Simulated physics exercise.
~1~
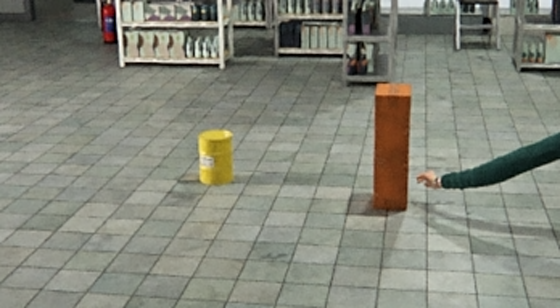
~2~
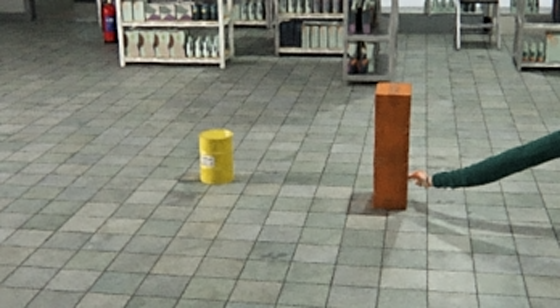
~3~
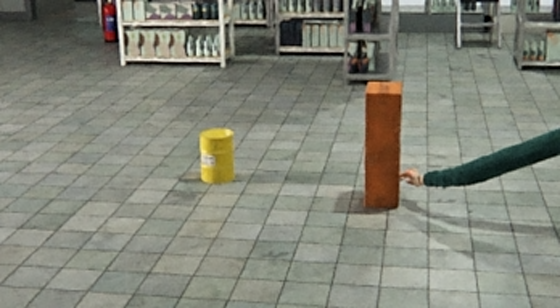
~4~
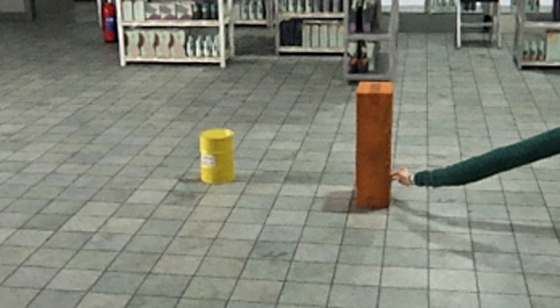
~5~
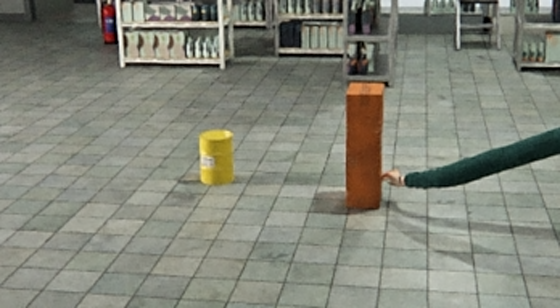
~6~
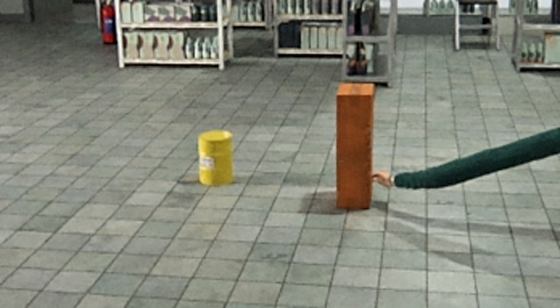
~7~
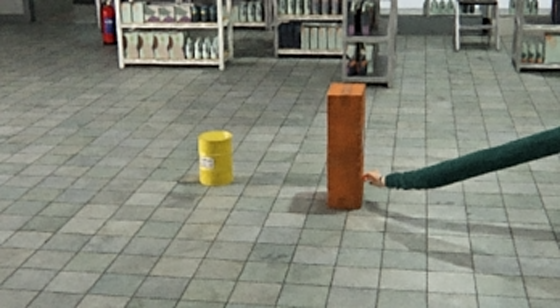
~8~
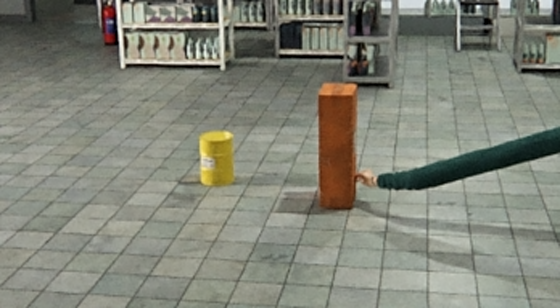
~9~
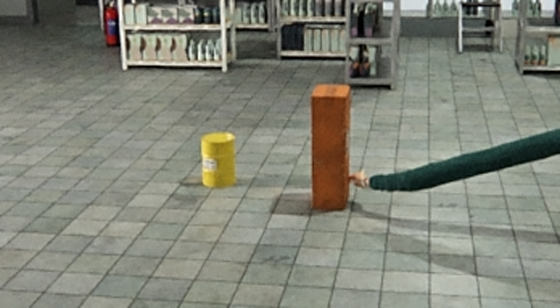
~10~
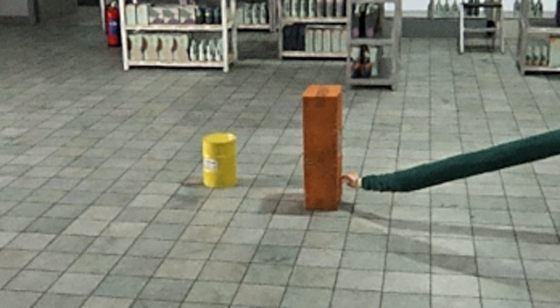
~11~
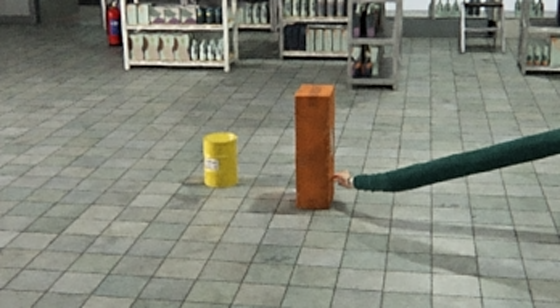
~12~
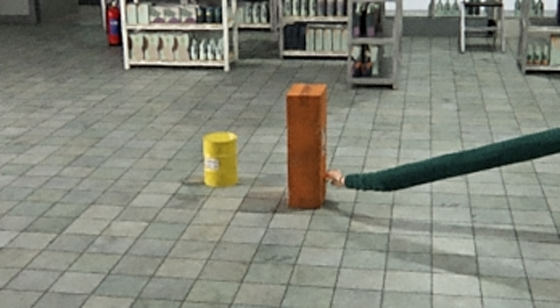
To begin with, a tall orange box stands upright on a grey tiled floor, with a short yellow canister to its left and shelves of bottles behind. An arm in a dark green sleeve reaches in from the right, its finger pointing at the box. The fingertip meets the lower part of the box, which starts to slide left. The hand keeps pushing steadily, and the box glides across the tiles toward the canister without tipping. By the end, the box stands upright well left of where it began, still short of the canister, which has stayed in its place.
